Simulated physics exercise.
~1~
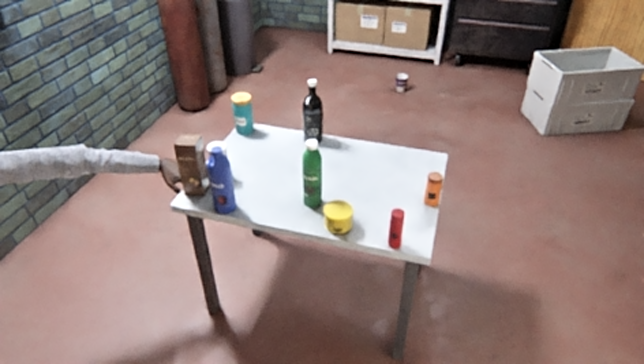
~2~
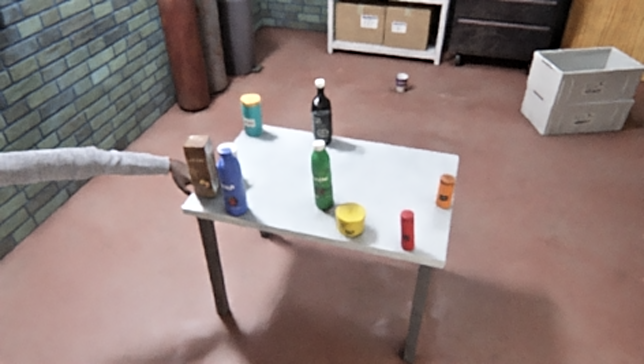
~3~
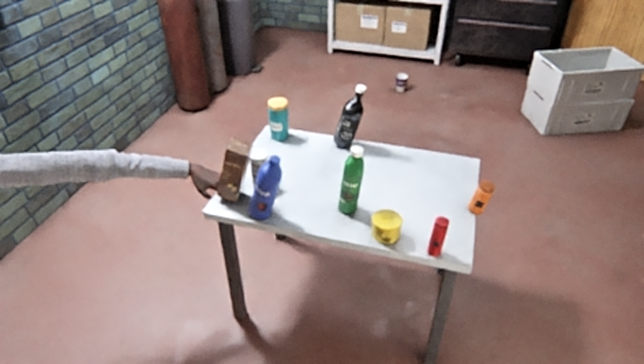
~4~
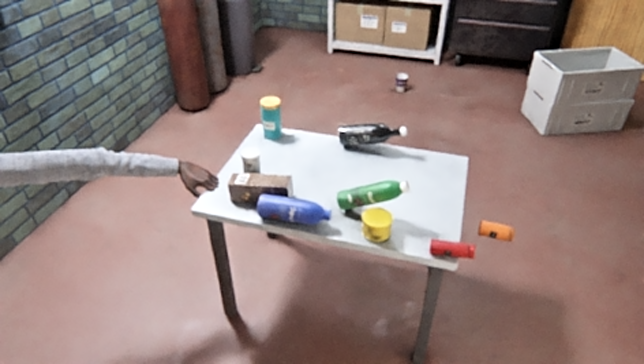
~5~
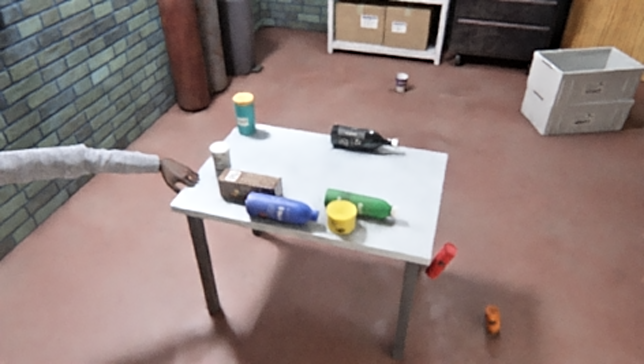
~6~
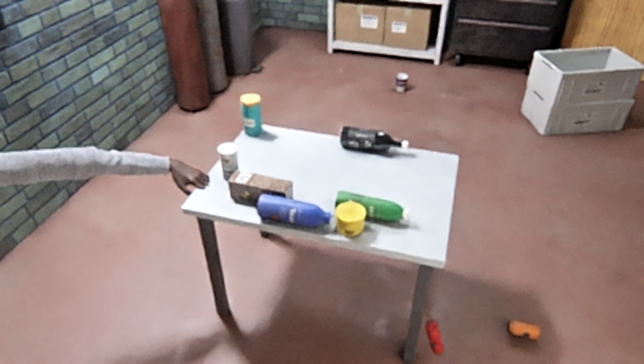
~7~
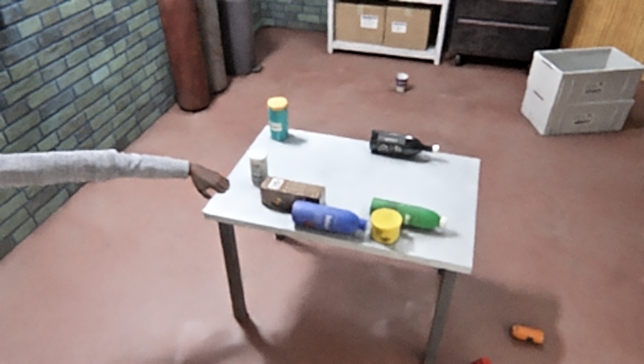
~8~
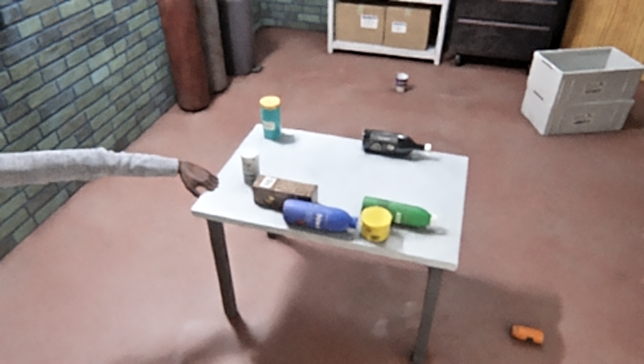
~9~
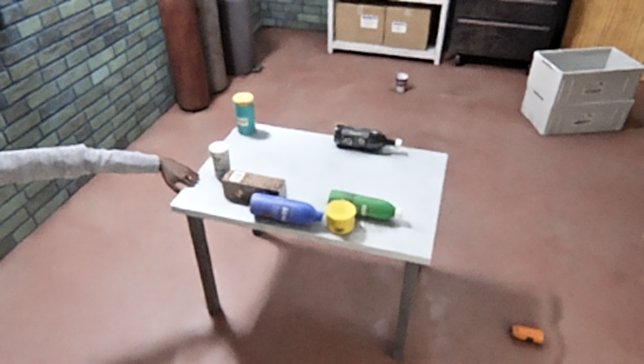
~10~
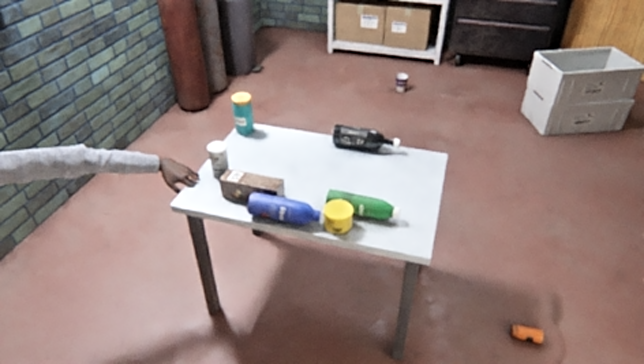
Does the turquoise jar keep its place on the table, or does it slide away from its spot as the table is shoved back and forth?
The turquoise jar keeps its place, riding along upright near the far left corner of the table through every shove.
At the start, a hand rests at the left end of a light table holding upright bottles, a brown carton, a yellow tub, a turquoise jar and two small shakers. The table slides right, and the carton, the blue and black bottles and the orange shaker tilt. They topple along with the green bottle and red shaker, and the orange shaker drops off the right side. As the table shifts left, the red shaker falls too. The table moves right and left once more, ending with four items lying on it, while the jar, tub and white tin stand.
